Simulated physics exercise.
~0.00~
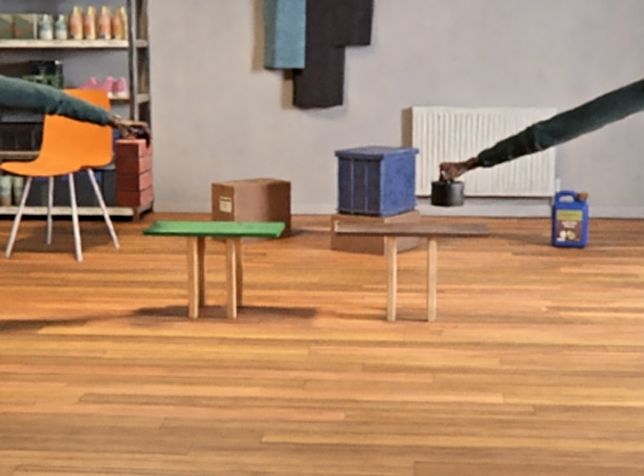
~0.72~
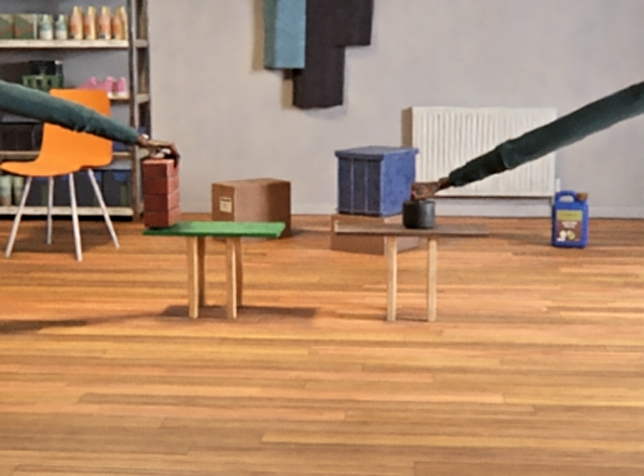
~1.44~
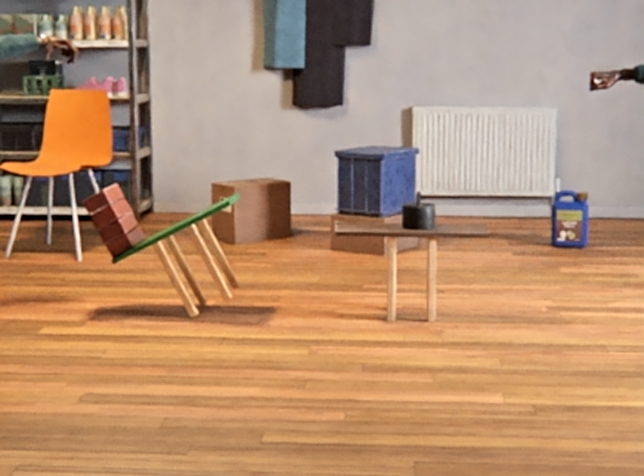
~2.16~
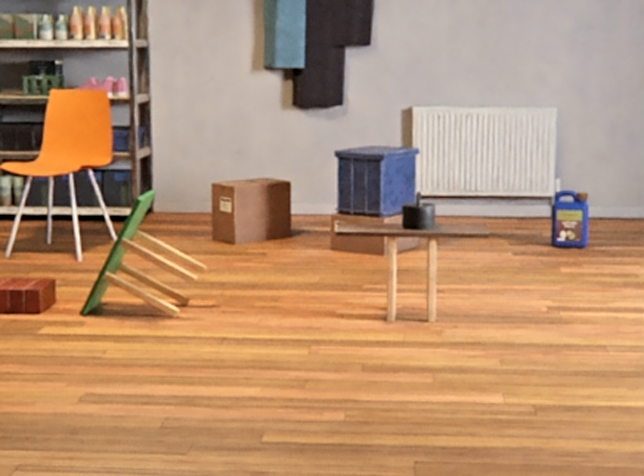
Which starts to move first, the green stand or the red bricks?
The red bricks move first, as a hand brings them over the green stand while it is still upright. The stand only starts to move afterwards, when it tips to the left.
